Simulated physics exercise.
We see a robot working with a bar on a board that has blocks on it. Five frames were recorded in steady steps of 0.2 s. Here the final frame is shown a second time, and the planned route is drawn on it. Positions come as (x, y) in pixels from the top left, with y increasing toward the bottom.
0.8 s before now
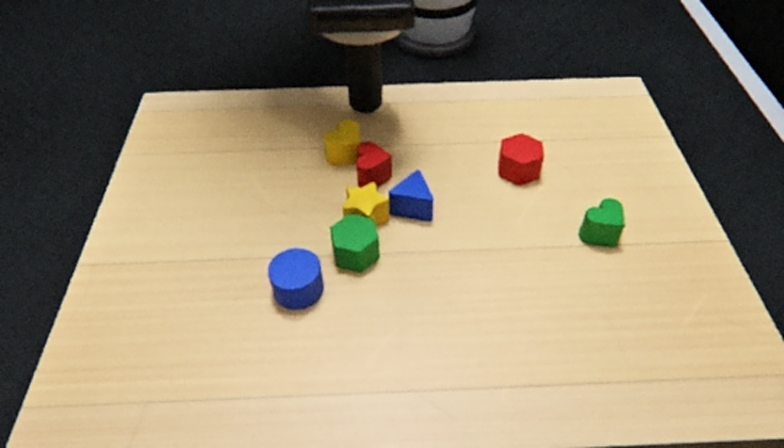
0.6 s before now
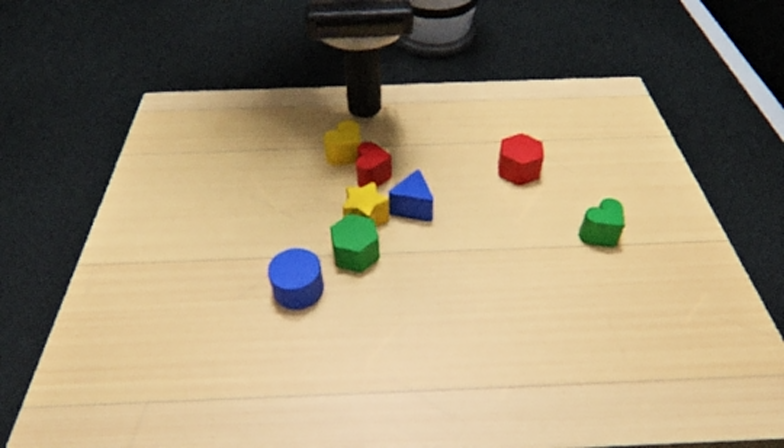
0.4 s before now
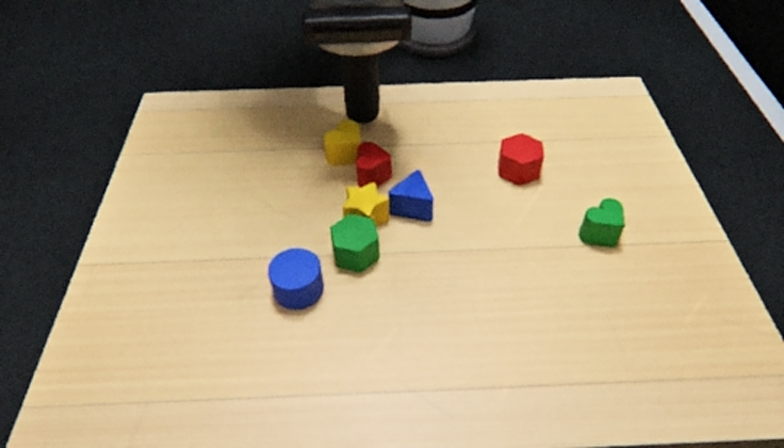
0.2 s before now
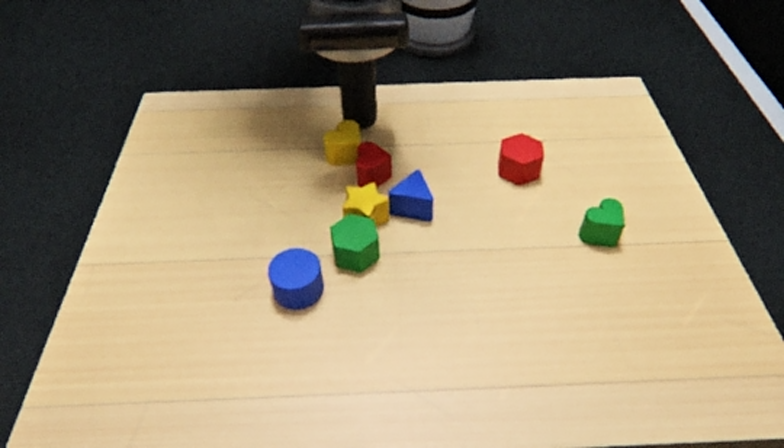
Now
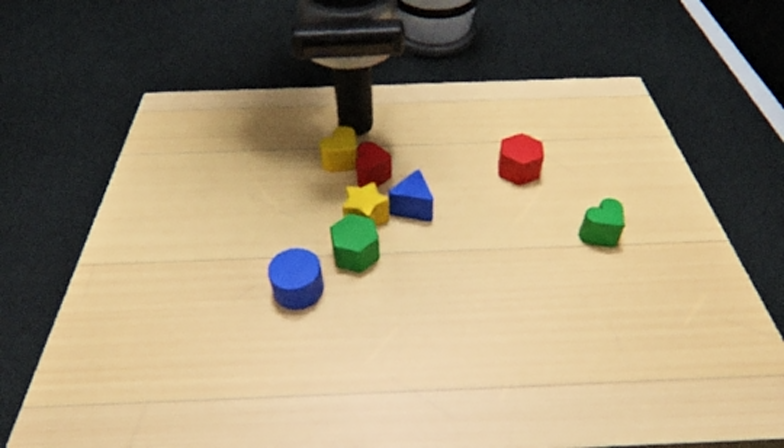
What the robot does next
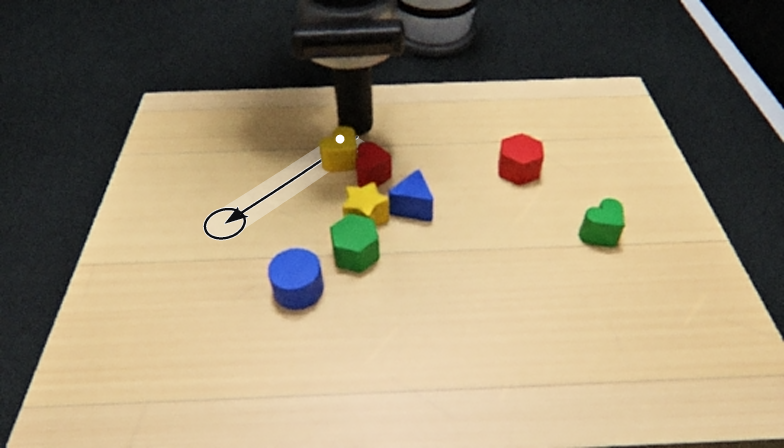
To begin with, a dark robot bar stands at the top of a wooden board, just above a yellow heart block near red, blue and green blocks. The bar moves slightly down and left, then nudges the yellow heart a little downward while the other blocks stay still.
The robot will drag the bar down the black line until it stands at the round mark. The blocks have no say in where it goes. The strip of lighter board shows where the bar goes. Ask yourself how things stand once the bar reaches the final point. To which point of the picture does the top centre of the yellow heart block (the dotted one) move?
Close to (315, 174).
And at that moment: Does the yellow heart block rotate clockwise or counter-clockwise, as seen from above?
Overhead view: Anti-clockwise.
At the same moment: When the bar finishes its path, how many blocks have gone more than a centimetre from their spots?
It's going to be one.
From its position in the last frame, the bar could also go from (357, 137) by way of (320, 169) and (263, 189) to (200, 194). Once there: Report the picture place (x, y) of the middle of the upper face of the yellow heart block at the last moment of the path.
Put as a pixel place, it's (314, 181).
The line goes in a line from (357, 137) to (225, 223); the dot is on the yellow heart block.
What follows on the original path. One third of the way, bar at (315, 153); yellow heart block at (323, 167), turned 70° anticlockwise.
Two thirds of the way, bar at (270, 182); yellow heart block at (315, 174), turned 115° anticlockwise.
At the end, bar at (221, 213); yellow heart block at (315, 174), turned 115° anticlockwise; red heart block unmoved.
